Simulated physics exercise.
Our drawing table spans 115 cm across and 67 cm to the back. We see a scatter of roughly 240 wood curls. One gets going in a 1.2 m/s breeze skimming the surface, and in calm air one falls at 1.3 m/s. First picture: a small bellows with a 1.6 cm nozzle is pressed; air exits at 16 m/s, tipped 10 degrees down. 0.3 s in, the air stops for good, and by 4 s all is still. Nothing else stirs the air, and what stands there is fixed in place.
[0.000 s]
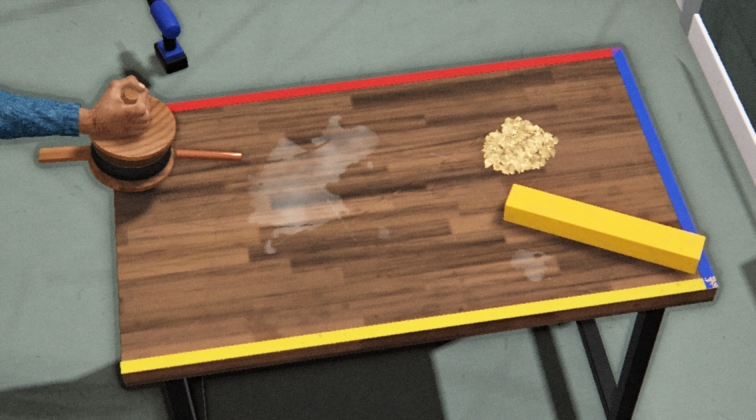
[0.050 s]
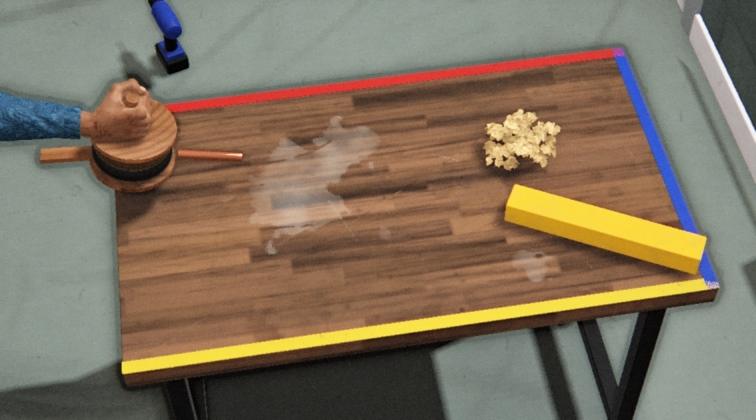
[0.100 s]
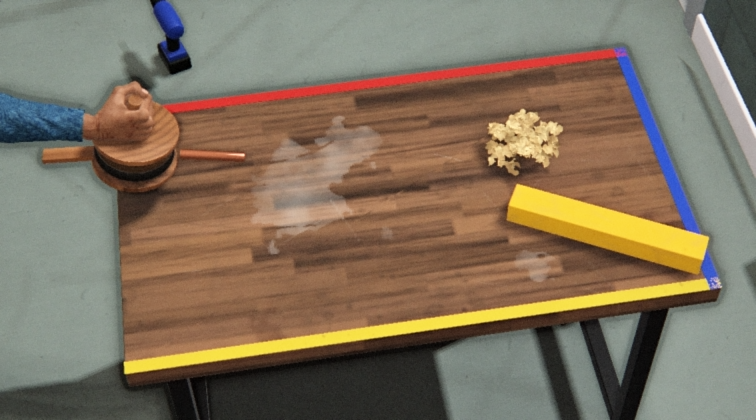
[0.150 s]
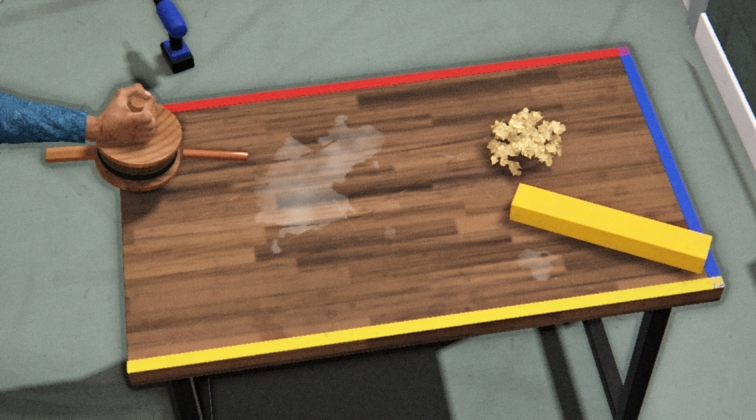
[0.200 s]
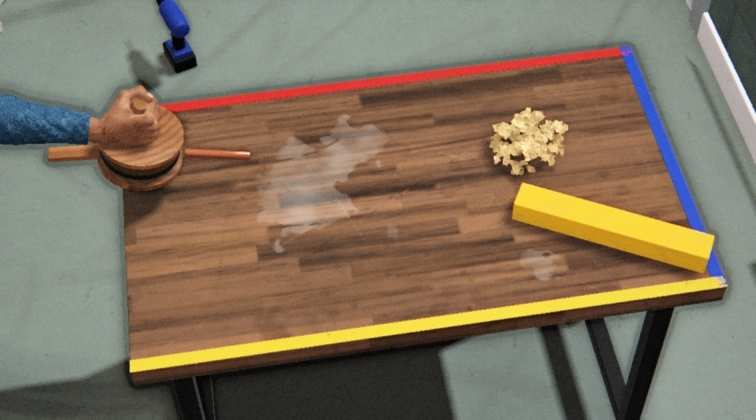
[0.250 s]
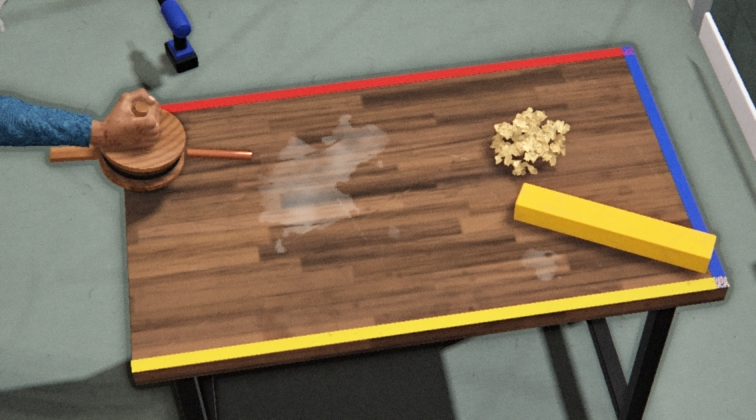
Hand pressing a small wooden bellows at the left of a taped wooden table, pale wood curls sitting still beyond a yellow plank.
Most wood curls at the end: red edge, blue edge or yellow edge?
I would say the blue edge.
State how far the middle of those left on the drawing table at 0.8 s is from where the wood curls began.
About 25 cm.
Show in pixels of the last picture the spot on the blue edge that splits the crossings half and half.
Near (669, 139).
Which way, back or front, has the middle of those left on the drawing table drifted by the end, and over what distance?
It ends behind its start, some 10 cm.
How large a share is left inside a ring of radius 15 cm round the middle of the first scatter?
Roughly 2 per cent.
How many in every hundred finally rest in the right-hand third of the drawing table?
Something close to 30 % ends up there.
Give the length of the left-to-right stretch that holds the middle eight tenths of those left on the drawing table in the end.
Around 20 centimetres from left to right.
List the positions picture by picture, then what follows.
In the first picture, the middle of the wood curls is near (517, 147), none has stirred yet and the mouth of the small bellows is at (241, 157).
In the second picture, the middle of the wood curls is near (522, 137), none has stirred yet, the yellow edge is centred on (428, 330), the red edge is centred on (372, 79) and the blue edge is centred on (667, 159).
In the third picture, the middle of the wood curls is near (523, 139), none has stirred yet and the top of a plank is at (608, 221).
In the fourth picture, the middle of the wood curls is near (526, 139) and none has stirred yet.
In the fifth picture, the middle of the wood curls is near (528, 138) and none has stirred yet.
In the sixth picture, the middle of the wood curls is near (530, 138) and none has stirred yet.
After 0.8 s, 0 % are over the yellow edge, 0 % over the red edge and 51 % over the blue edge; the middle of those left on the top is near (642, 116); 14 % are gone or lie where they will stay.
After 1.3 s, 0 % are over the yellow edge, 0 % over the red edge and 71 % over the blue edge; the middle of those left on the top is near (623, 104); 99 % are gone or lie where they will stay.
After 2.2 s, 0 % are over the yellow edge, 0 % over the red edge and 71 % over the blue edge; the middle of those left on the top is near (623, 104); 100 % are gone or lie where they will stay.
After 4.0 s, at the end, 0 % are over the yellow edge, 0 % over the red edge and 71 % over the blue edge; the middle of those left on the top is near (623, 104).
